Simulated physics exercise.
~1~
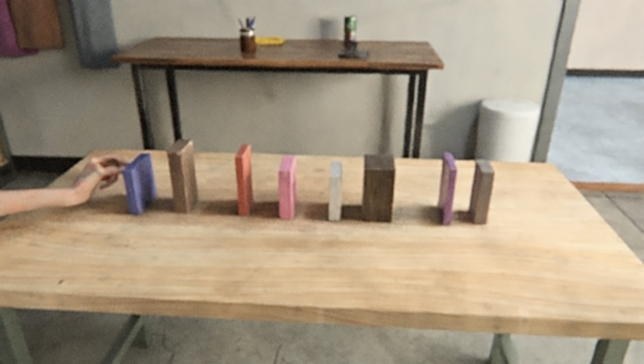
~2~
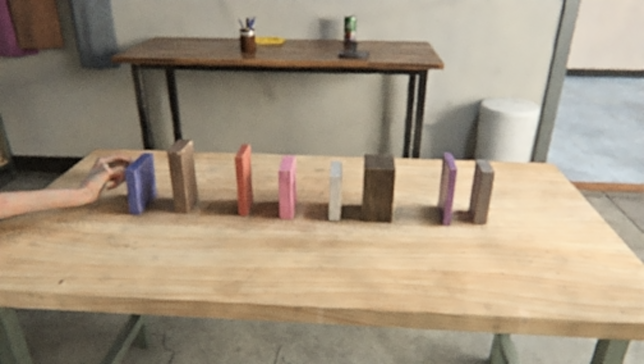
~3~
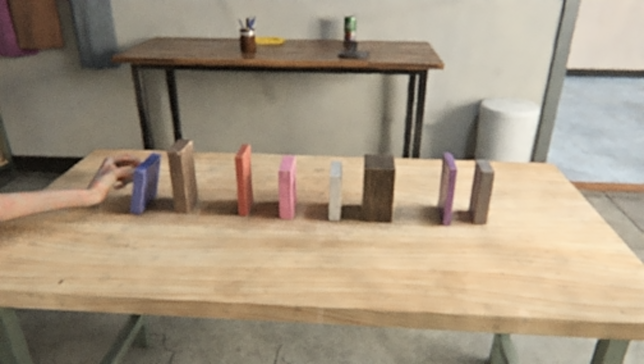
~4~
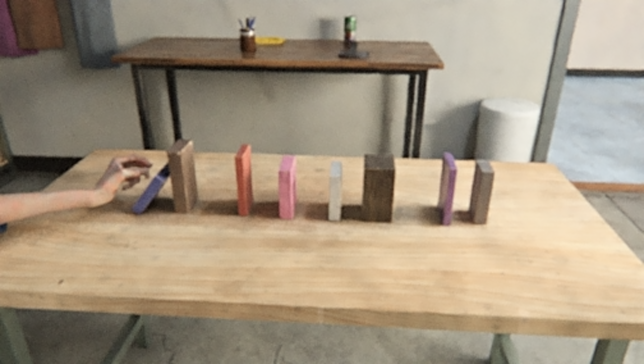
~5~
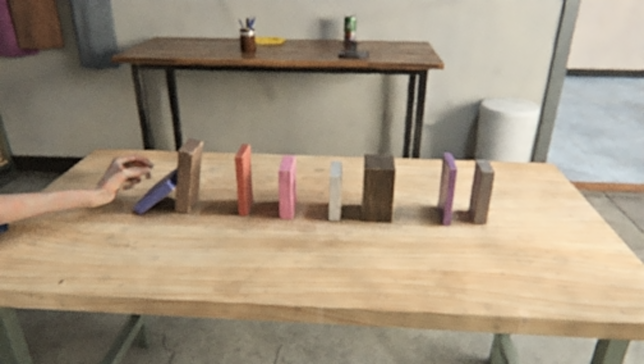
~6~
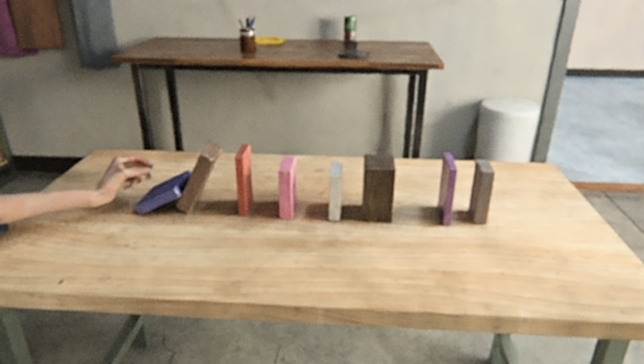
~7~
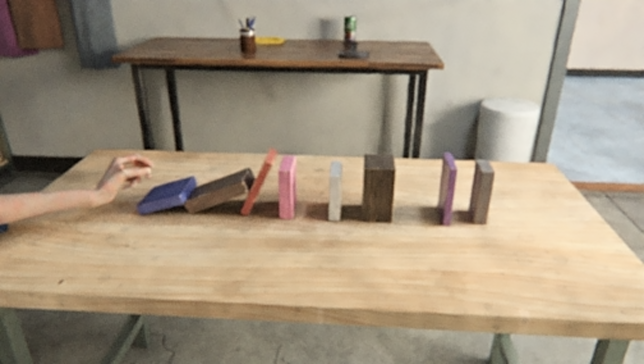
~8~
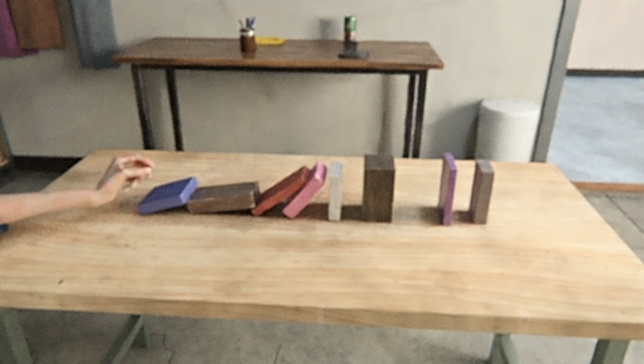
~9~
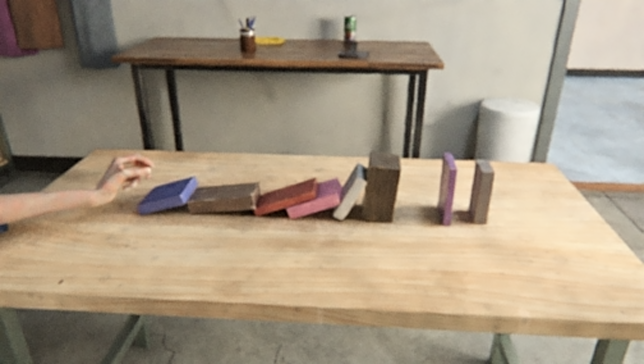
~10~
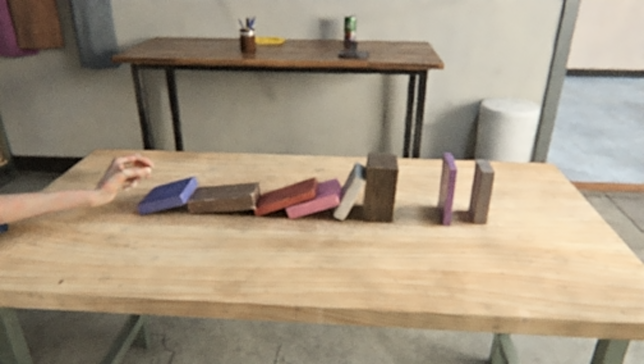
A hand reaches in from the left over a pale wooden table, seen from the front and slightly above, with a darker table and a bin behind. Upright in a row stand blue, brown, red, pink, white, dark brown, purple and grey pieces. The fingers nudge the top of the blue board until it tips right against the brown block, which topples into the red board. Red knocks over pink, and pink pushes the white block into the wide dark block. There the run stops, with white leaning and the dark, purple and grey pieces still standing.
